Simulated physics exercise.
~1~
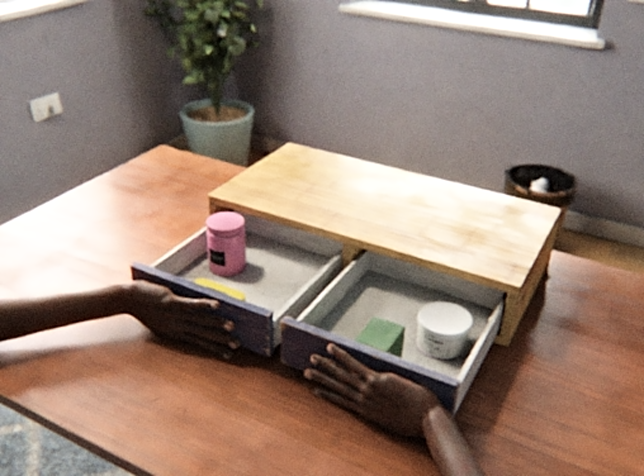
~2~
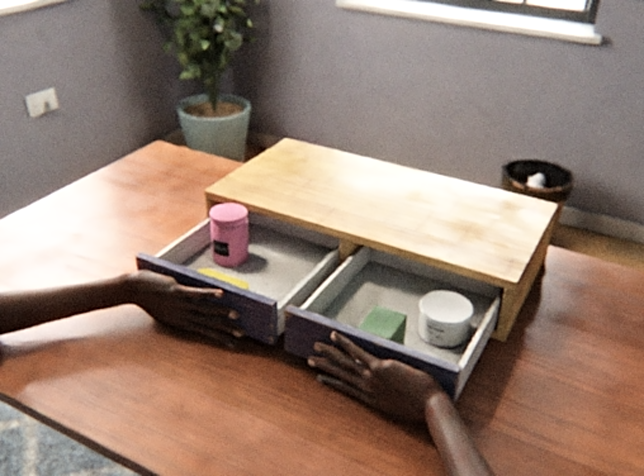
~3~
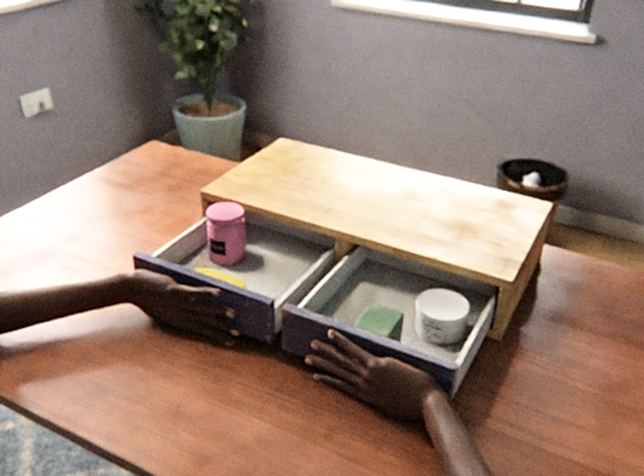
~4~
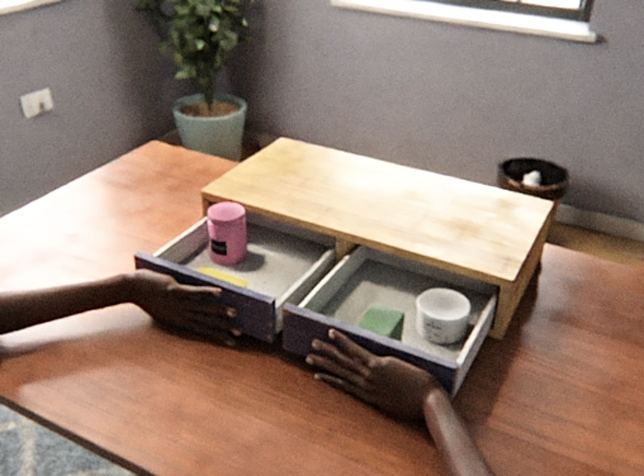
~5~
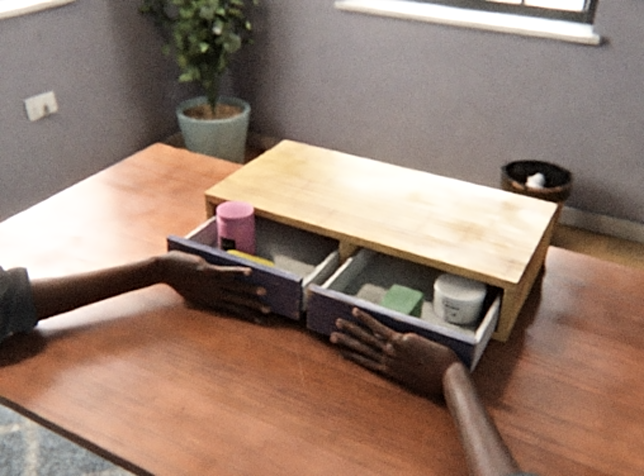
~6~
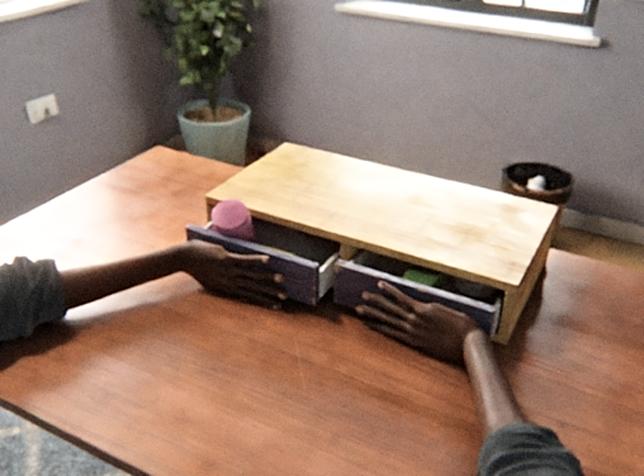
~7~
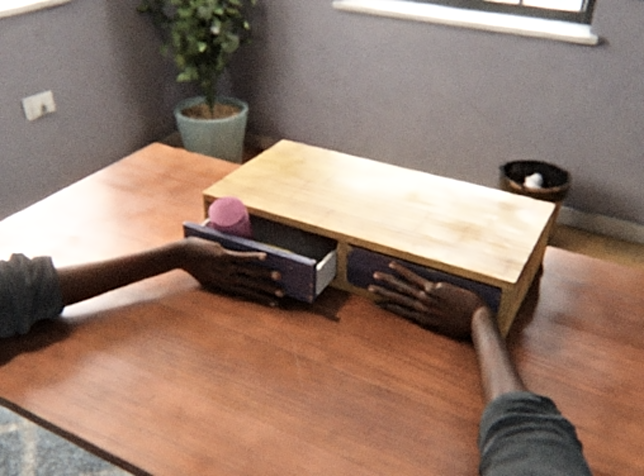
Two hands rest against the dark purple-blue fronts of two open drawers in a pale wooden chest on a reddish-brown table, seen from above and in front in a grey-walled room with a potted plant behind. The left drawer holds a pink container and a flat yellow case, while the right holds a green block and a white tin. After a still moment, the hands push both drawers inward together, gradually hiding the contents. The right drawer shuts flush, but the left one stops partway and stays ajar, the pink container's top still showing.
